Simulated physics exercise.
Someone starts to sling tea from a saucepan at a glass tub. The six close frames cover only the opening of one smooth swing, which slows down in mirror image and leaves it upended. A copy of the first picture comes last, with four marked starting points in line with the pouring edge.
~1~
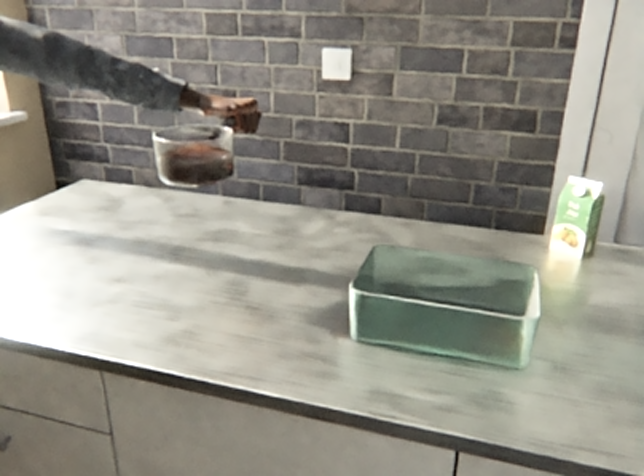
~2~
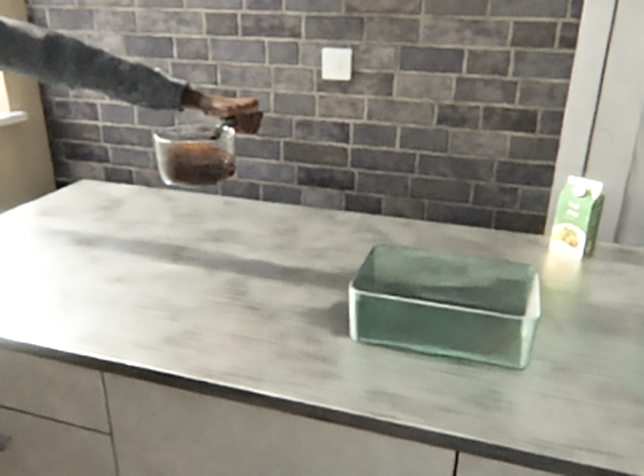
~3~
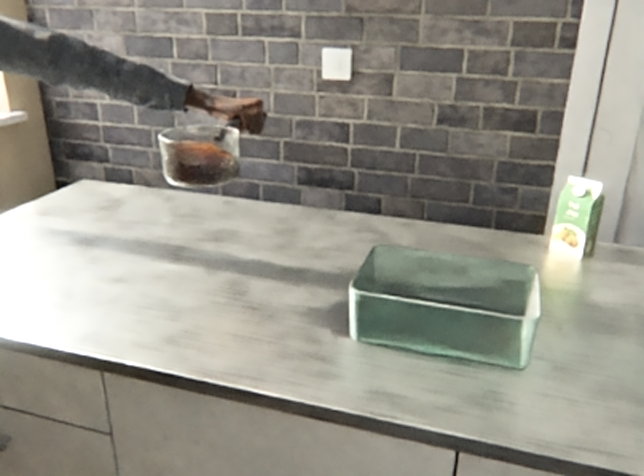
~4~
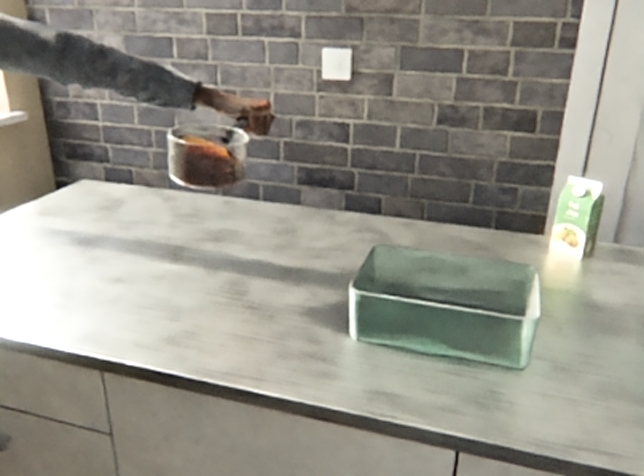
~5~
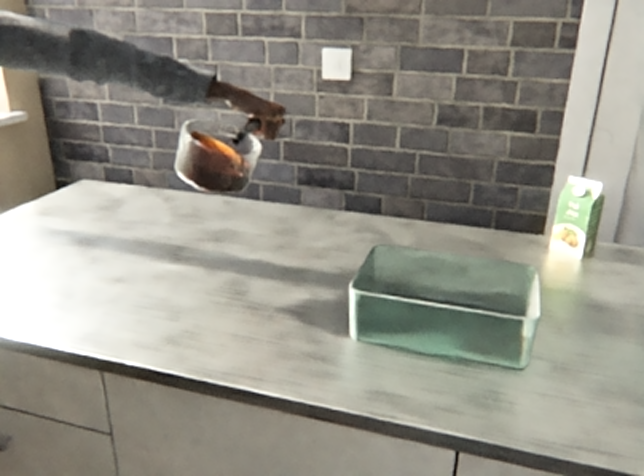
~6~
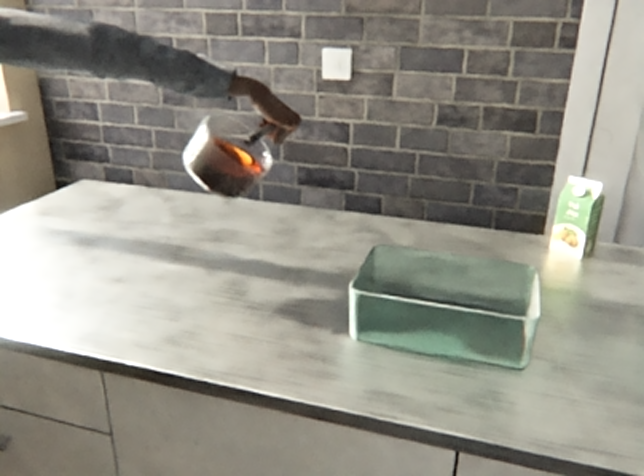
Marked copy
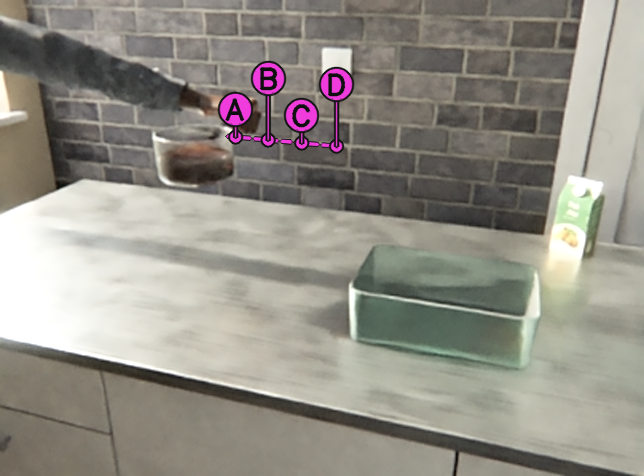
The video shows an arm holding a clear pan of dark tea above a pale counter, with a glass tub and a carton to the right. The arm moves the pan slightly rightward, then tilts it increasingly toward the right.
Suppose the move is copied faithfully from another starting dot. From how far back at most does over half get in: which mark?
Place B.
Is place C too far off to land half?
No, not at all.
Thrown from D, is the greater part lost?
No, that is safe.
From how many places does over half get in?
Three of the four.
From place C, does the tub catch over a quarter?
Yes, clearly.
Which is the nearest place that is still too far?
Place A.
On the marked copy, A at (235, 137); B at (268, 140); C at (301, 143); D at (336, 146).
Choosing A, about 7 % lands in the tub, 91 % falls short.
Choosing B, about 75 % lands in the tub, 12 % falls short and 13 % goes beside or beyond.
Choosing C, about 80 % lands in the tub, 3 % falls short and 17 % goes beside or beyond.
Choosing D, about 70 % lands in the tub, 3 % falls short and 27 % goes beside or beyond.
